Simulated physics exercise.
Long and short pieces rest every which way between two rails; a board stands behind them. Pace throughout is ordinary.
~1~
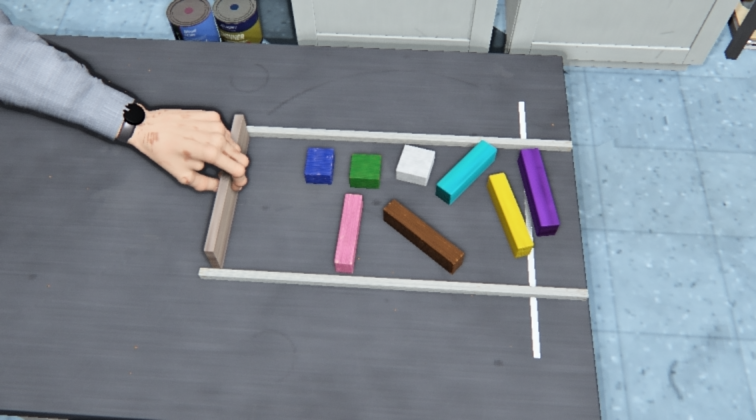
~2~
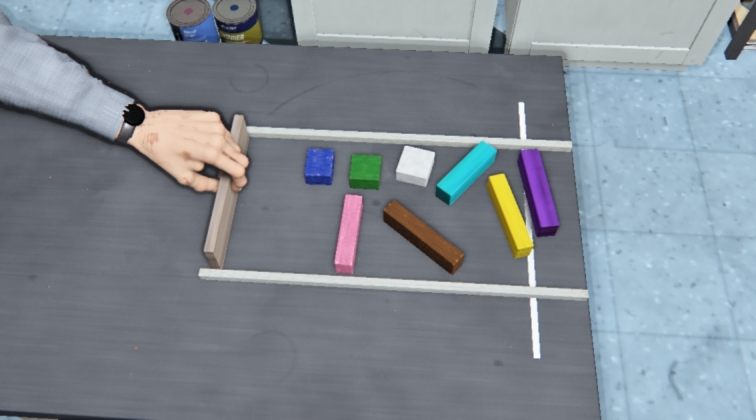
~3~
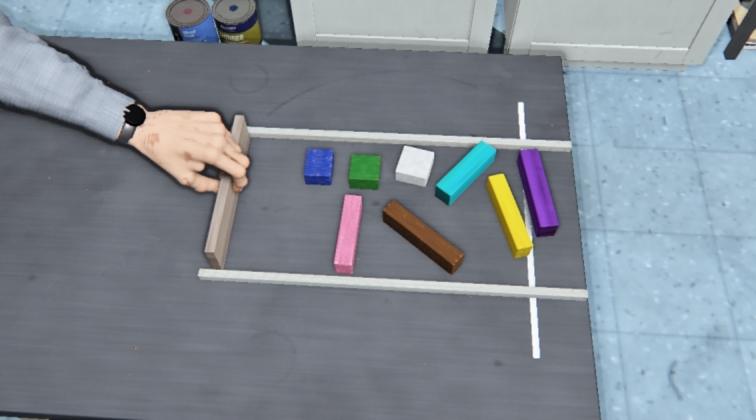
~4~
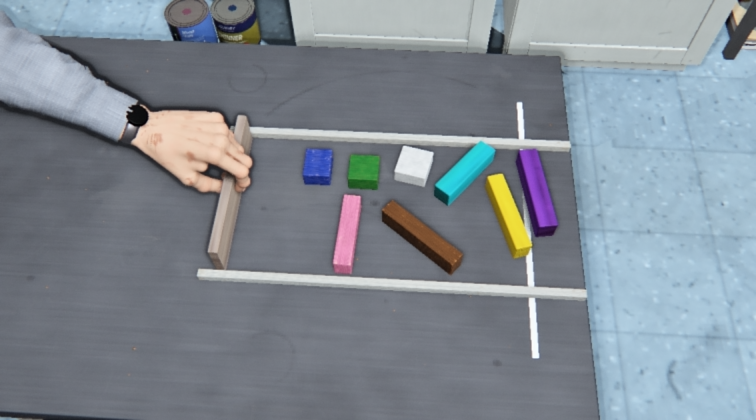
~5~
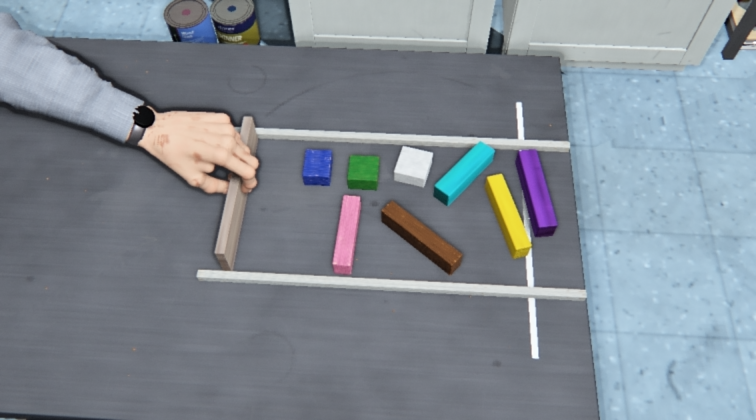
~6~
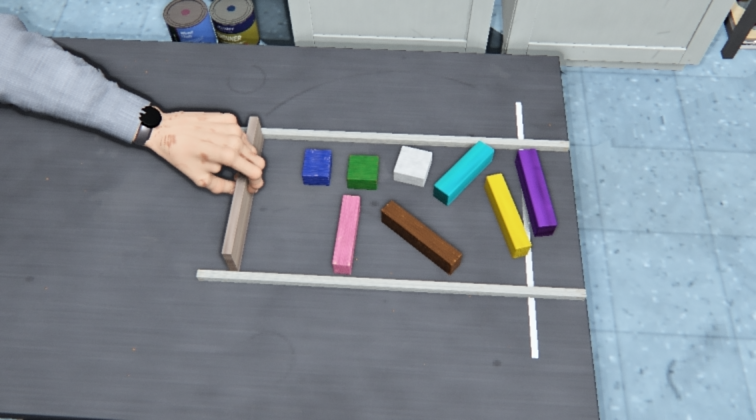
The clip shows a hand holding a board behind colored blocks and sticks lying between two rails on a dark table. The board stays nearly still, then the hand slides it slightly right, without touching the pieces.
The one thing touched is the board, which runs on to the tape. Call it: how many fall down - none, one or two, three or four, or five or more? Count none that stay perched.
Call: Three or four fall down.
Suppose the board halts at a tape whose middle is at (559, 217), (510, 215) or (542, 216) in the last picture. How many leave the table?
In that order 6, 4 and 5.
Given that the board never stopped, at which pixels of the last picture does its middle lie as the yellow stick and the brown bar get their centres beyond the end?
First it's close to (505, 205), next close to (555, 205).
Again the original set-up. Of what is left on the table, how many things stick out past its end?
The count is 1.
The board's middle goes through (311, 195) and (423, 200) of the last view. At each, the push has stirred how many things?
Respectively 1 and 8.
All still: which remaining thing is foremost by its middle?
It would be the green block.
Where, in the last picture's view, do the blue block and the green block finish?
In the last picture, roughly (538, 176) and (567, 177).
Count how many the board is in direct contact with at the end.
Contact count: 2.
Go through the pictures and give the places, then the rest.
Purple stick (538, 191); yellow stick (509, 215); turquoise stick (466, 172); board (229, 189); tape (528, 215), in the first picture.
Yellow stick (509, 215); pink bar (349, 233), in the second picture.
Turquoise stick (466, 173); blue block (319, 167), in the third picture.
Purple stick (536, 192); green block (364, 172), in the fourth picture.
Yellow stick (507, 215); board (238, 191), in the fifth picture.
Purple stick (535, 192); yellow stick (507, 215); turquoise stick (464, 173); board (244, 192); tape (526, 215), in the sixth picture.
Soon after, none off yet; purple stick at rest near (535, 192); yellow stick at rest near (507, 215); turquoise stick at rest near (464, 173).
After that, none off yet; purple stick moving near (545, 193); yellow stick displaced a little near (526, 216); turquoise stick displaced about its own width near (510, 176).
And then, one off so far; purple stick on its way down near (580, 284); yellow stick displaced about its own width near (559, 223); turquoise stick displaced about its own width near (578, 185).
In the end, the number that fall off is three or four; gone, white block, turquoise stick, yellow stick and purple stick.
